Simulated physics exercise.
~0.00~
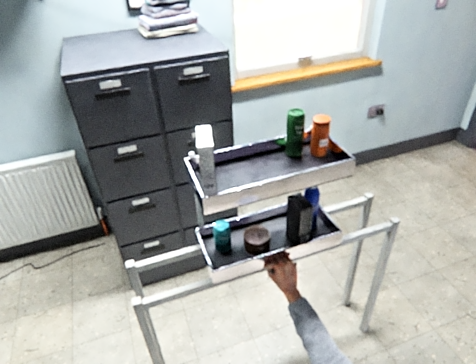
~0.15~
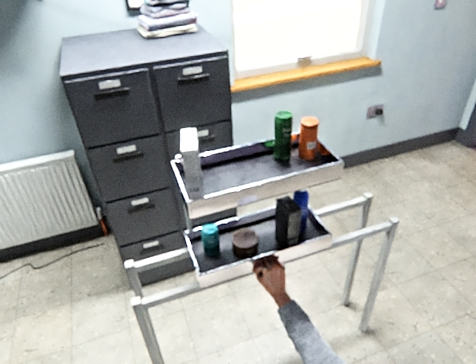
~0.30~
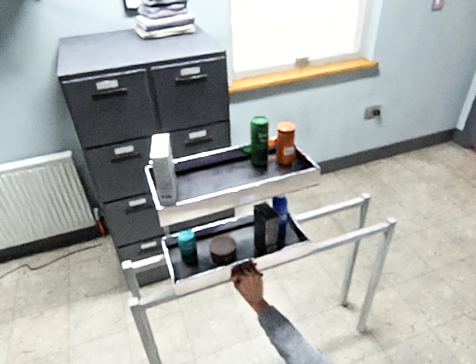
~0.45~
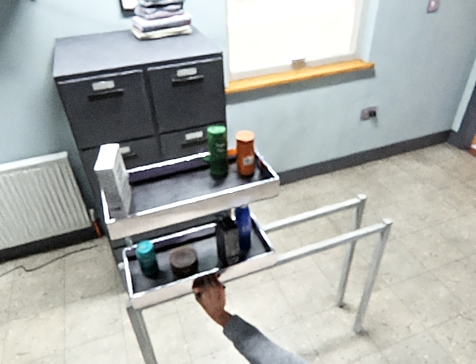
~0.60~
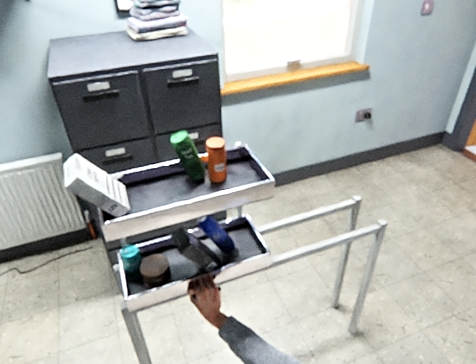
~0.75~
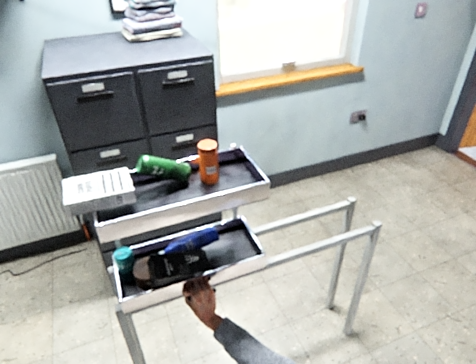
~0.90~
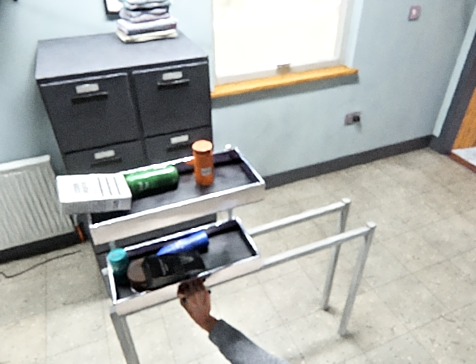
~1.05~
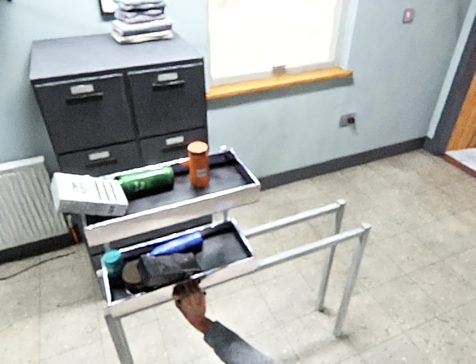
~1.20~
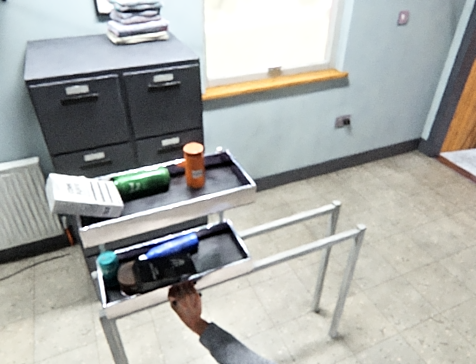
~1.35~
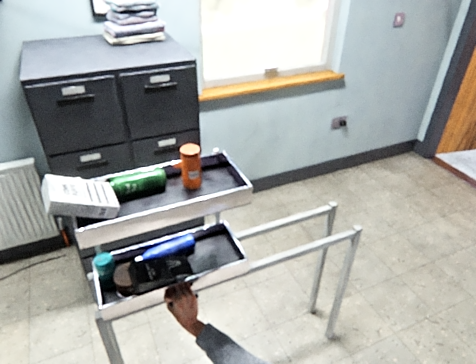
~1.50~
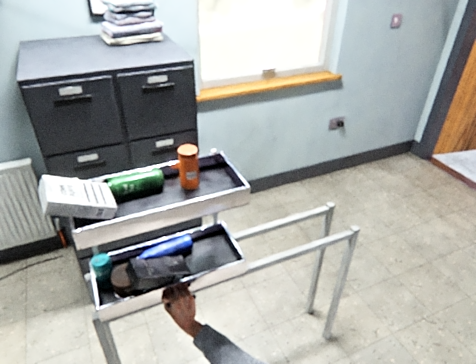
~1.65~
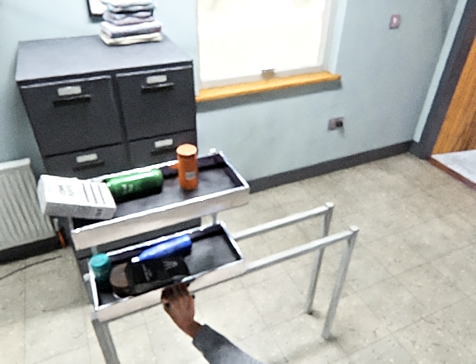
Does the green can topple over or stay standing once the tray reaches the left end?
The green can topples over, and it is lying on its side on the upper level of the tray at the end.
